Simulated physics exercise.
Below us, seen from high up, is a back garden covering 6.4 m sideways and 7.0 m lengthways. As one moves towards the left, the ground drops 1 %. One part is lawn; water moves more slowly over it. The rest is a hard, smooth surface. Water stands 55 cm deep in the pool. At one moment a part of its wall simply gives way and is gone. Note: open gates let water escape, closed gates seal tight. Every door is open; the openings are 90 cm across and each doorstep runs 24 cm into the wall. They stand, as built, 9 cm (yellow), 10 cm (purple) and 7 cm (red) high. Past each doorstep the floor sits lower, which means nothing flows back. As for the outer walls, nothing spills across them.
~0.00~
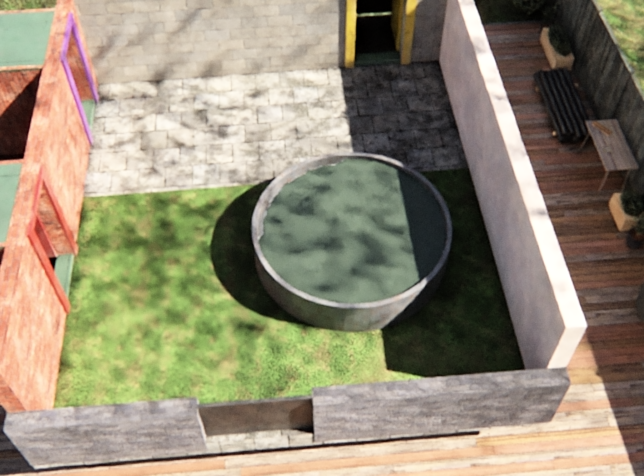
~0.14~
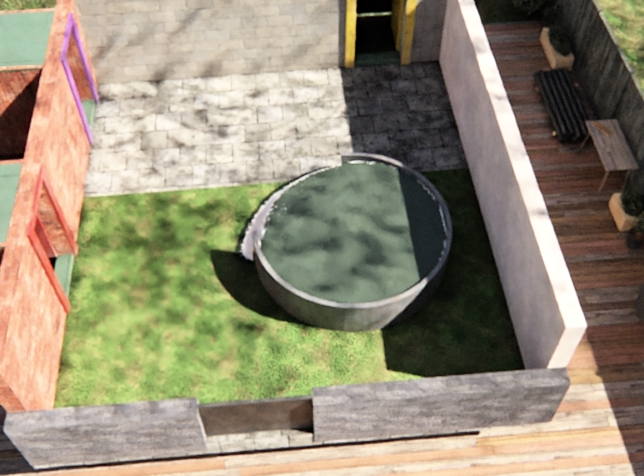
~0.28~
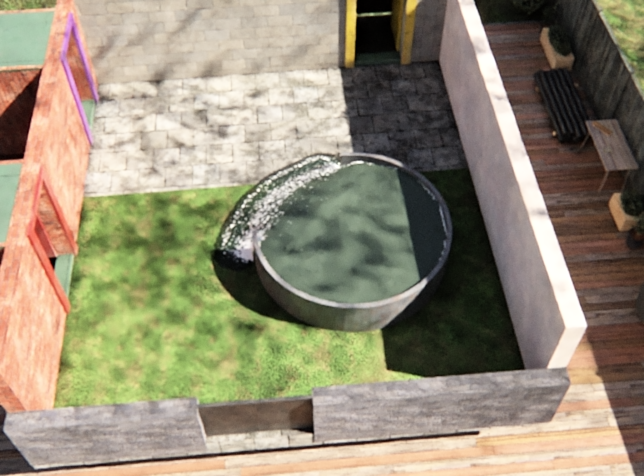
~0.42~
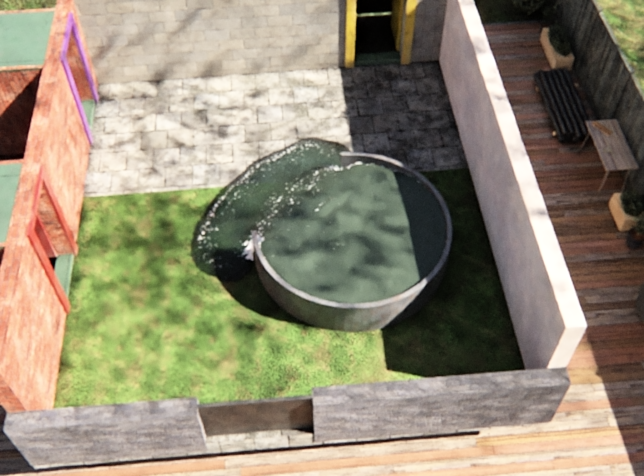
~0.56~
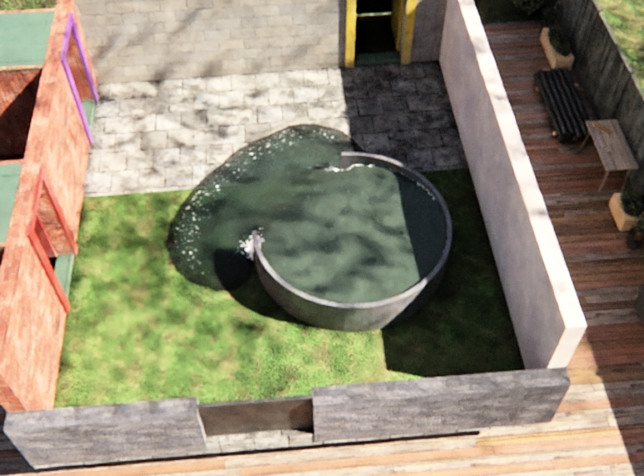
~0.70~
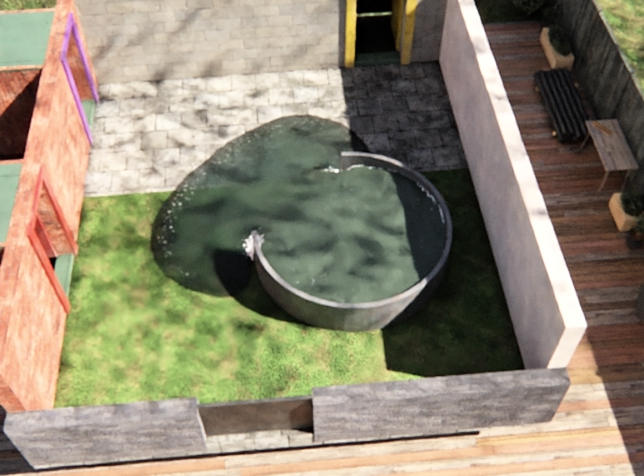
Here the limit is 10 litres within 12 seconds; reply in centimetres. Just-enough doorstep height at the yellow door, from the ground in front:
6 cm, roughly.
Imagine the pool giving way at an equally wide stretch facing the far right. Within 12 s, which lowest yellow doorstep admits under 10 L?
With that break, close to 35 cm.
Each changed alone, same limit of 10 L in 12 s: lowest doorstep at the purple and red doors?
Roughly 31 cm at purple and 9.5 cm at red.
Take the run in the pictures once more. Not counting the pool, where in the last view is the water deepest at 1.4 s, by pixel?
Near (272, 210).
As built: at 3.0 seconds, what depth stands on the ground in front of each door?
In cm: Yellow 4, purple 30, red 10.
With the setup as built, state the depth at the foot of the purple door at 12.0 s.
9.5 cm.
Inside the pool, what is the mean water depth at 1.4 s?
It averages near 37 cm.
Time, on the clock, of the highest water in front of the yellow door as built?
Peak time: About 10.0 s.
After 1.4 s water covers 40 % of the floor, deepest (26 cm) near (272, 210); it has not reached the yellow door.
After 3.0 s water covers 50 % of the floor, deepest (40 cm) near (107, 102); 4 cm at the yellow door, 0 litres in over its 9 cm doorstep.
After 12.0 s water covers 95 % of the floor, deepest (10 cm) near (49, 439); 6 cm at the yellow door, 1 litre in over its 9 cm doorstep.
At the yellow door as built, the water arrived by 2.2 s and peaked near 9 cm at 9.8 s.
With a doorstep of 5.5 cm, 15 litres would have come in within the 12 s; with 7.5 cm, 4 litres. So under 10 litres takes about 6 cm.
